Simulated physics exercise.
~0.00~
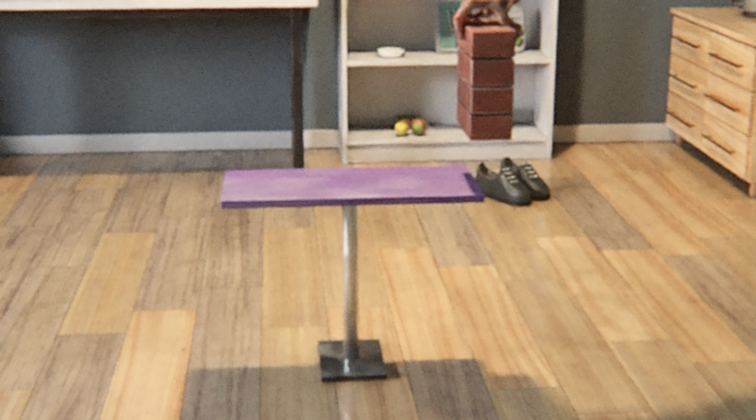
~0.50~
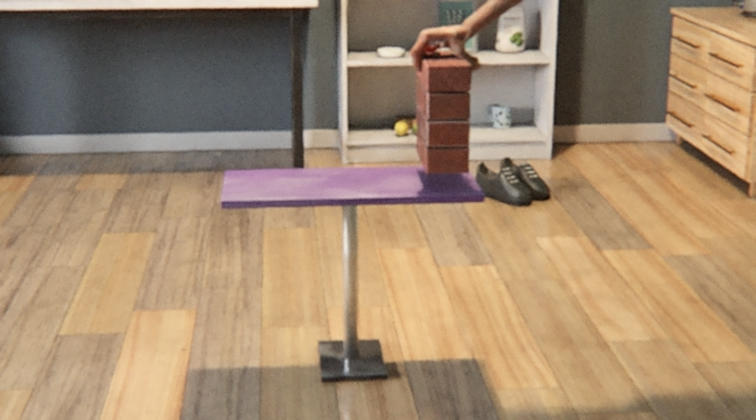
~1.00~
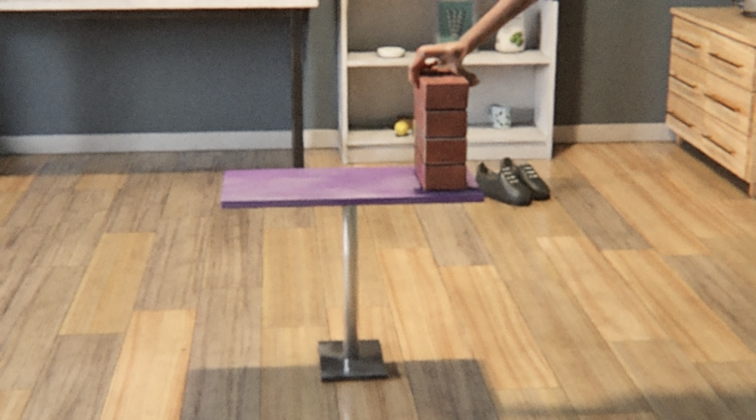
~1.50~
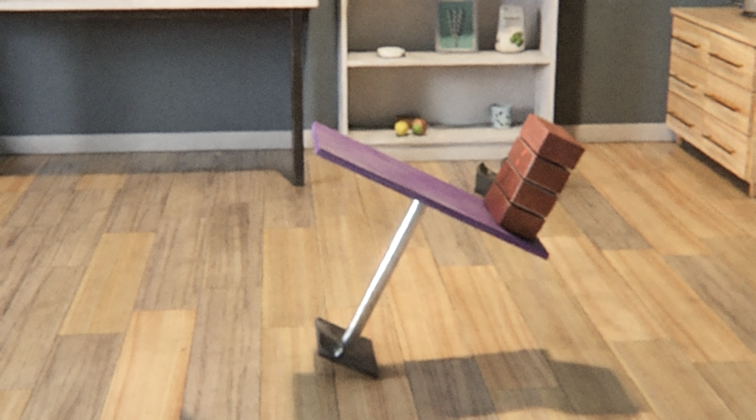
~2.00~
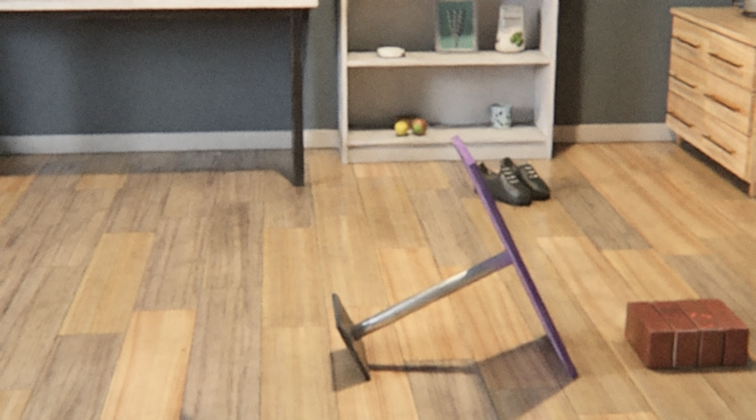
A hand reaches in from the upper right of a home room with a wooden floor, seen from the front by a still camera, holding a stack of four red bricks. A slim stand with a purple top, a silver pole and a small dark base is in the middle, with a white shelf and dark shoes behind it and wooden drawers at the right. The hand moves the bricks left and lowers them onto the right end of the top. Once it lets go, the stand tips to the right with the bricks still on it. Finally, the stand rests steeply tilted on the floor, its top's right end down, and the bricks lie on their side to its right.
